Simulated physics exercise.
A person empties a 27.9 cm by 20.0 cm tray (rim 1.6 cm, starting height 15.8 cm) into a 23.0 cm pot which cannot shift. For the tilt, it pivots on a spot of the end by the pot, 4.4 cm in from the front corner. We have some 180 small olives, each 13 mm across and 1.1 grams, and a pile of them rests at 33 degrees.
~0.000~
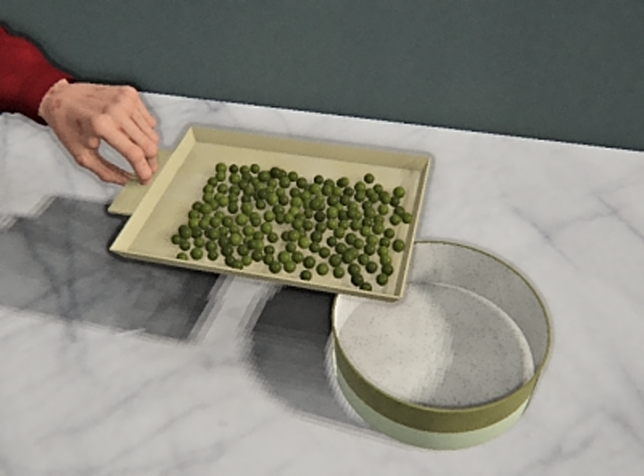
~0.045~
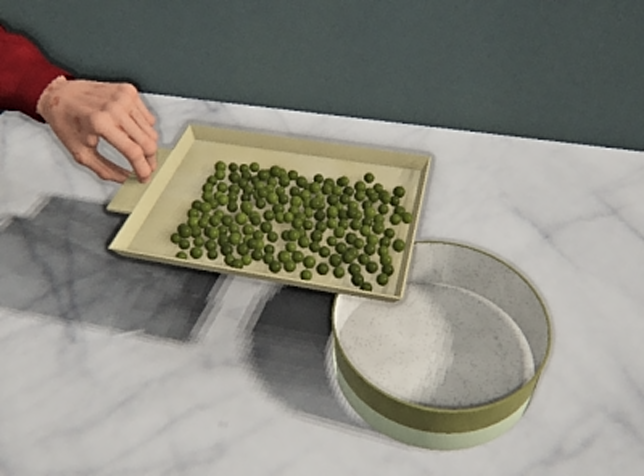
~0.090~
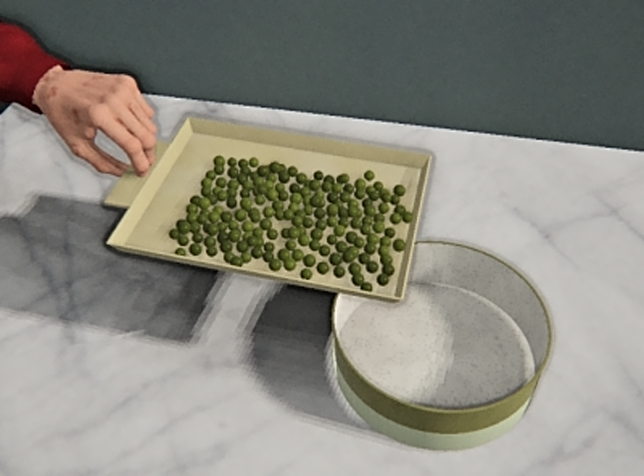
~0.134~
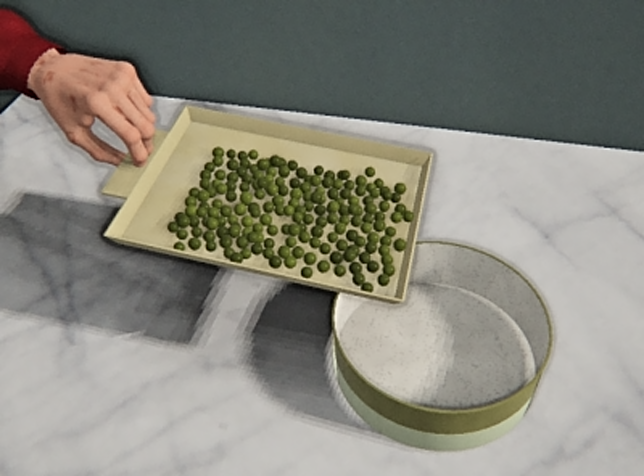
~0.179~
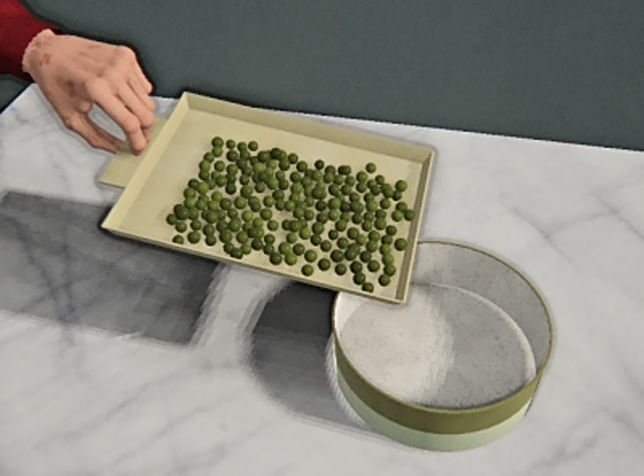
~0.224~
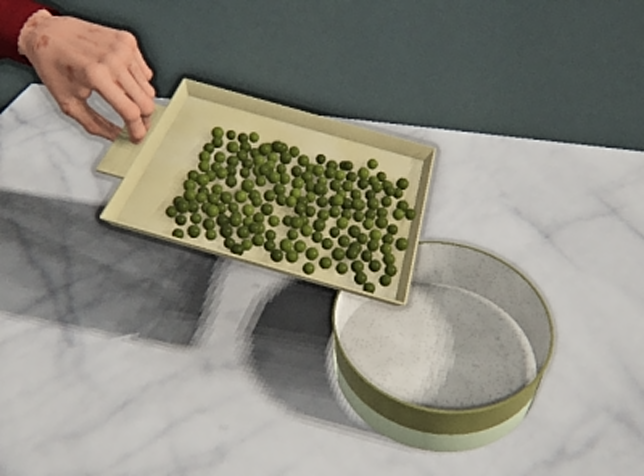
On a marble counter, a hand raises the left end of a tray of olives.
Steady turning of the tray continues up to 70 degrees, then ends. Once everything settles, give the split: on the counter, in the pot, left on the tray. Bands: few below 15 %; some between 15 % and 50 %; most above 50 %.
Counter: Few; pot: Most; tray: Few.
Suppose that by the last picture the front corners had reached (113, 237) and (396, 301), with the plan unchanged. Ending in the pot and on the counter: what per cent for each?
Per cent by place - pot 45, counter 55.
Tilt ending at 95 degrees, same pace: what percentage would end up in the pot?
The pot would get around 95 per cent.
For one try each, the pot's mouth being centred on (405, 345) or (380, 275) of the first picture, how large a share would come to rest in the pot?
Estimates: 100 % and 35 %, in that order.
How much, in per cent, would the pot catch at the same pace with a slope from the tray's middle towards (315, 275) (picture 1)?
55 %.
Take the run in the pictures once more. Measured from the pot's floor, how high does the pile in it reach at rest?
3.5 cm.
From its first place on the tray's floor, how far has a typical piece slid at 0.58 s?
About 3 cm.
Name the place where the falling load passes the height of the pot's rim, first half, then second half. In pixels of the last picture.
At about (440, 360), then at (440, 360).
After 0.58 s, tilt 40 degrees; the tray holds 100 %, the pot 0 %.
Then, at 0.82 s, tilt 59 degrees; the tray holds 95 %, the pot 0 %.
Then, at 1.17 s, tilt 70 degrees; the tray holds 30 %, the pot 55 %.
In the end, at 2.5 s, counter 5 %, pot 95 %, tray 0 %.
